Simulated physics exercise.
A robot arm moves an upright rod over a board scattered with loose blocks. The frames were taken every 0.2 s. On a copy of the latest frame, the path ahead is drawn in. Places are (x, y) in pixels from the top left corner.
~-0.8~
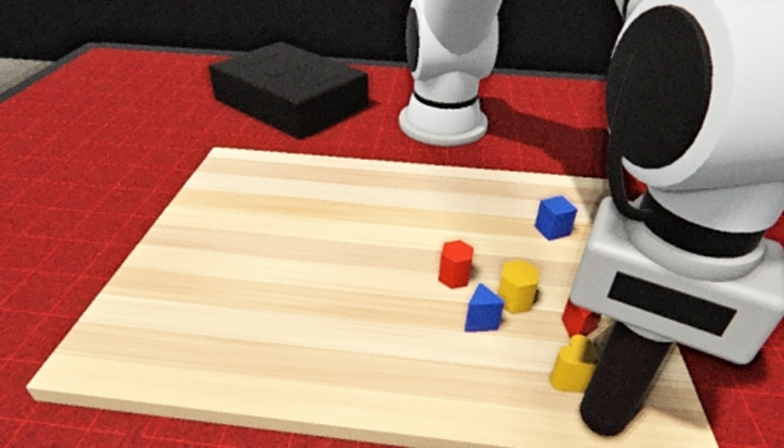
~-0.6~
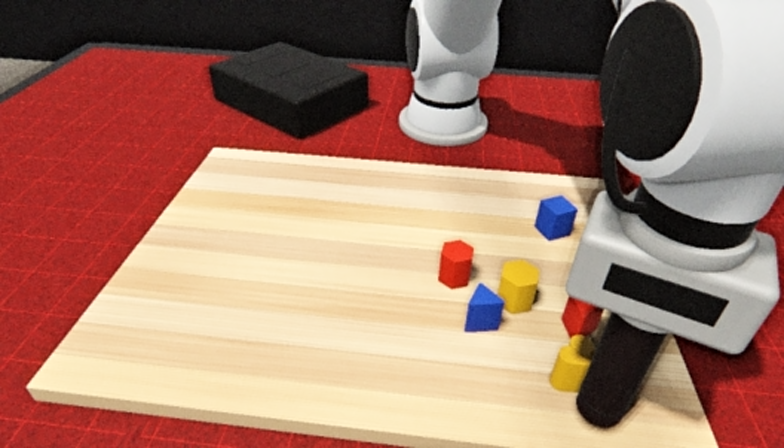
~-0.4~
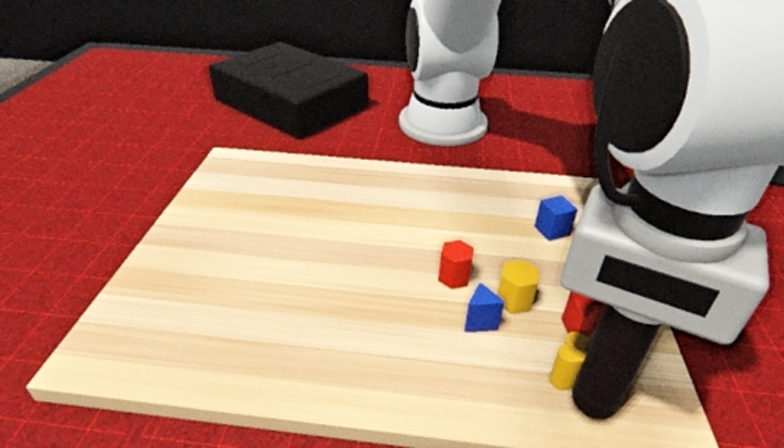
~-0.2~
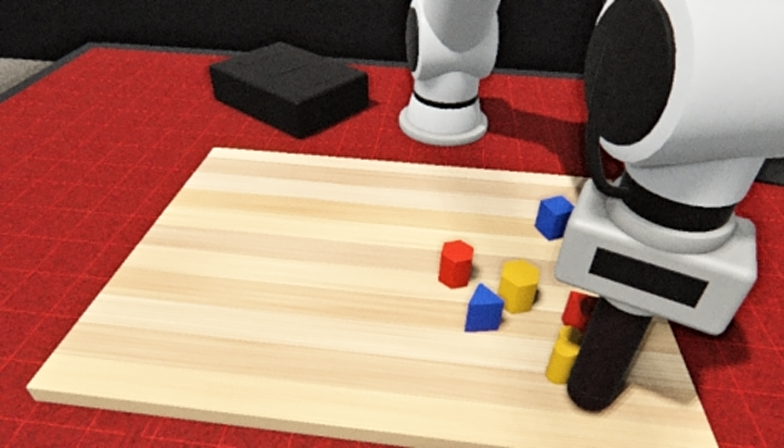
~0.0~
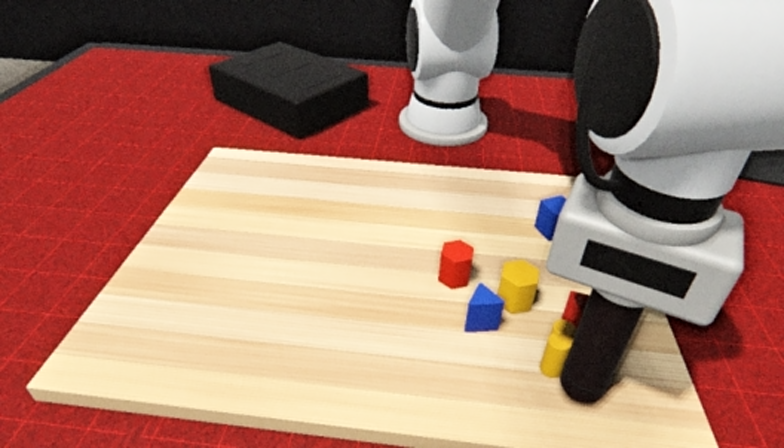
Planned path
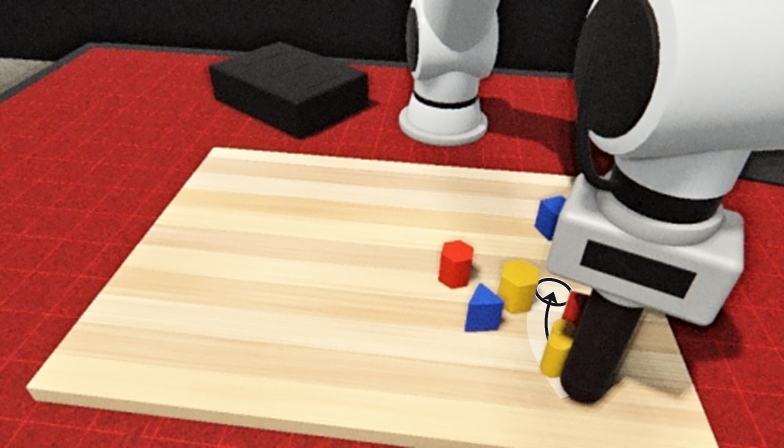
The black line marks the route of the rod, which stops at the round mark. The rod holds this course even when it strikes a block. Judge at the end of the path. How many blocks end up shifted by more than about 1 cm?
The answer is two blocks, counting only moves over 1 cm.
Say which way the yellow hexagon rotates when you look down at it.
Looking from above, the answer is clockwise.
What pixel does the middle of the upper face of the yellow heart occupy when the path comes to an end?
I'd place it at (520, 284), taking the centre of its top.
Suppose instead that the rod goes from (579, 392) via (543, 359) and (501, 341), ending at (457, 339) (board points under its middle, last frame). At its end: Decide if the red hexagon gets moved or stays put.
My prediction: It remains in place.
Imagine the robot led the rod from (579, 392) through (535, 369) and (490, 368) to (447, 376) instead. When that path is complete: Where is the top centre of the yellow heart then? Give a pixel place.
Close to (541, 312).
The line goes from (579, 392) by way of (554, 354) and (546, 320) to (553, 292).
The first path, step by step. One third of the way, rod (556, 347); yellow heart (539, 302), turned 20° anticlockwise.
Two thirds of the way, rod (548, 312); yellow hexagon (511, 261), turned 25° clockwise; yellow heart (520, 284), turned 50° anticlockwise.
At the end, rod (556, 285); blue three-sided block unmoved; yellow hexagon (511, 261), turned 25° clockwise; yellow heart (520, 284), turned 55° anticlockwise; red three-sided block (590, 300), turned 15° clockwise.
